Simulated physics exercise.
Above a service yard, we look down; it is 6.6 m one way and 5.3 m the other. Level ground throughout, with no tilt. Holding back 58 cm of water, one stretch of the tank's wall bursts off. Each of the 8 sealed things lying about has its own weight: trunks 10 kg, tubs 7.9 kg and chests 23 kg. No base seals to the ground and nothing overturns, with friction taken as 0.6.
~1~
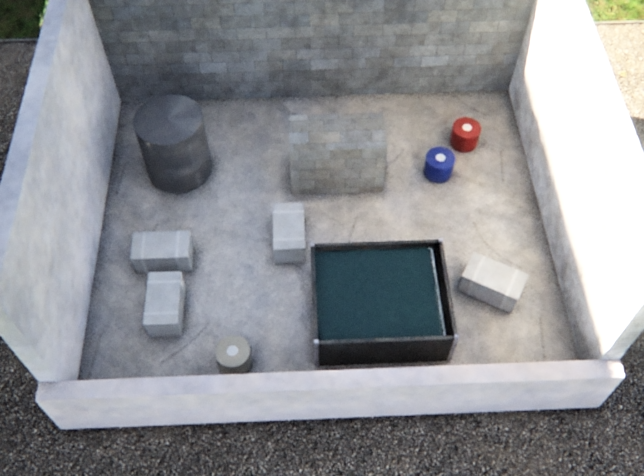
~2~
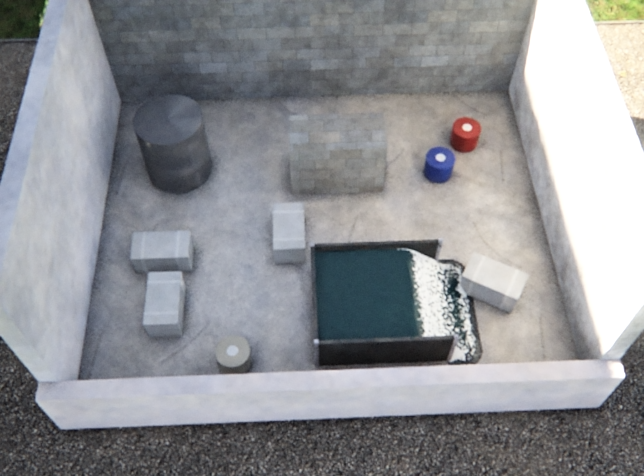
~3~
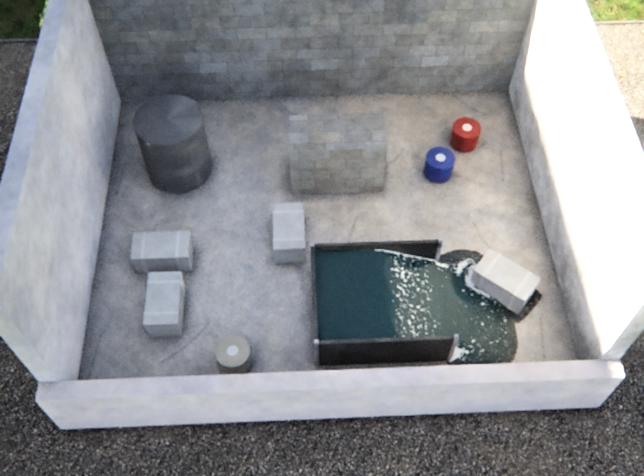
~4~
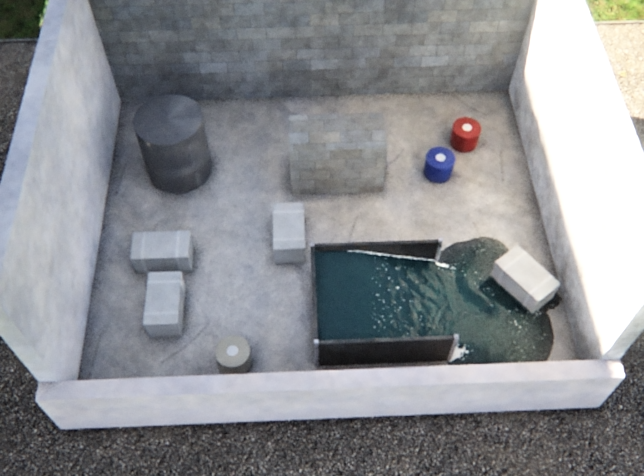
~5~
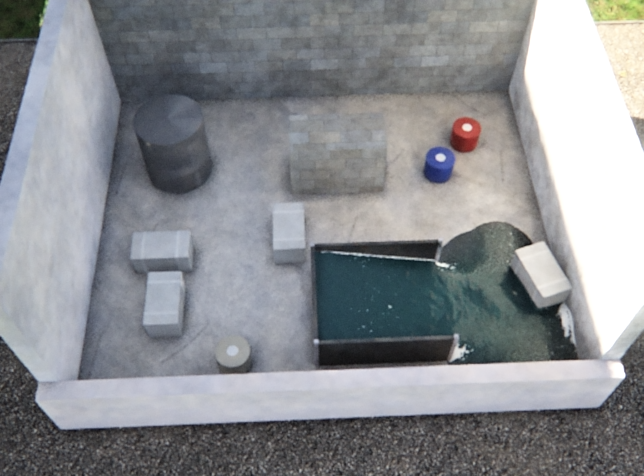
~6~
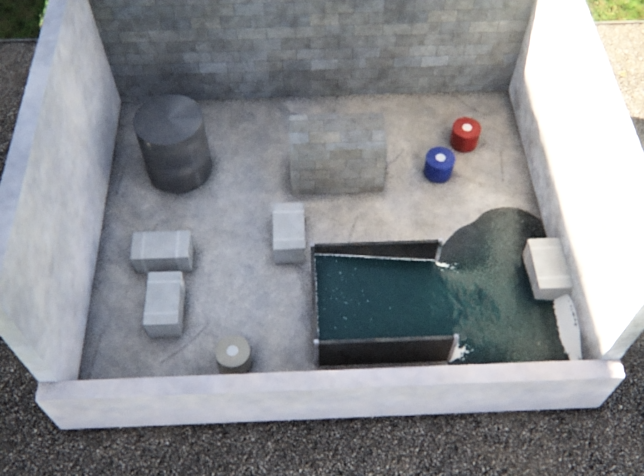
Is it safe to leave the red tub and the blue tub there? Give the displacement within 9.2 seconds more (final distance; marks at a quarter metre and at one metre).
My prediction: The red tub goes a long way, the blue tub goes a long way.
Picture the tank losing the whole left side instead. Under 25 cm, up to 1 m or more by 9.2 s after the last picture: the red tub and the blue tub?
Log: Red tub negligible displacement; blue tub negligible displacement.
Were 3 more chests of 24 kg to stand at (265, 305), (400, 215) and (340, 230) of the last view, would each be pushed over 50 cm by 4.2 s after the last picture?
Lab note - in order: Below threshold / below threshold / below threshold.
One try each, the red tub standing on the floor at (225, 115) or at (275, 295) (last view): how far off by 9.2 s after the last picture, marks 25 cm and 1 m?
Respectively: It is shoved a long way; it rests almost unmoved.
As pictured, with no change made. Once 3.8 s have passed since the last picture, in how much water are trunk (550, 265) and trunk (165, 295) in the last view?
Depth approx. 14 cm / 0 cm.
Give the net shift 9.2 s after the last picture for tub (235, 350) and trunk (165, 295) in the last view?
First 50 cm, then 0 cm.
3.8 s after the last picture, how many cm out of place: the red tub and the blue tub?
About 300 cm and 140 cm, respectively.
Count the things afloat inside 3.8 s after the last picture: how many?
I count 2.
Then, 1.2 s after the last picture the red tub is near (467, 128), 0.0 m from its start, aground; the blue tub is near (441, 158), 0.0 m from its start, aground; 1 afloat.
Then, 3.8 s after the last picture the red tub is near (288, 104), 2.9 m from its start, aground; the blue tub is near (377, 104), 1.4 m from its start, afloat; 2 afloat.
Then, 6.2 s after the last picture the red tub is near (186, 118), 4.5 m from its start, aground; the blue tub is near (240, 128), 3.2 m from its start, aground; 1 afloat.
Then, 9.2 s after the last picture the red tub is near (129, 115), 5.4 m from its start, afloat; the blue tub is near (219, 136), 3.5 m from its start, aground; 4 afloat.
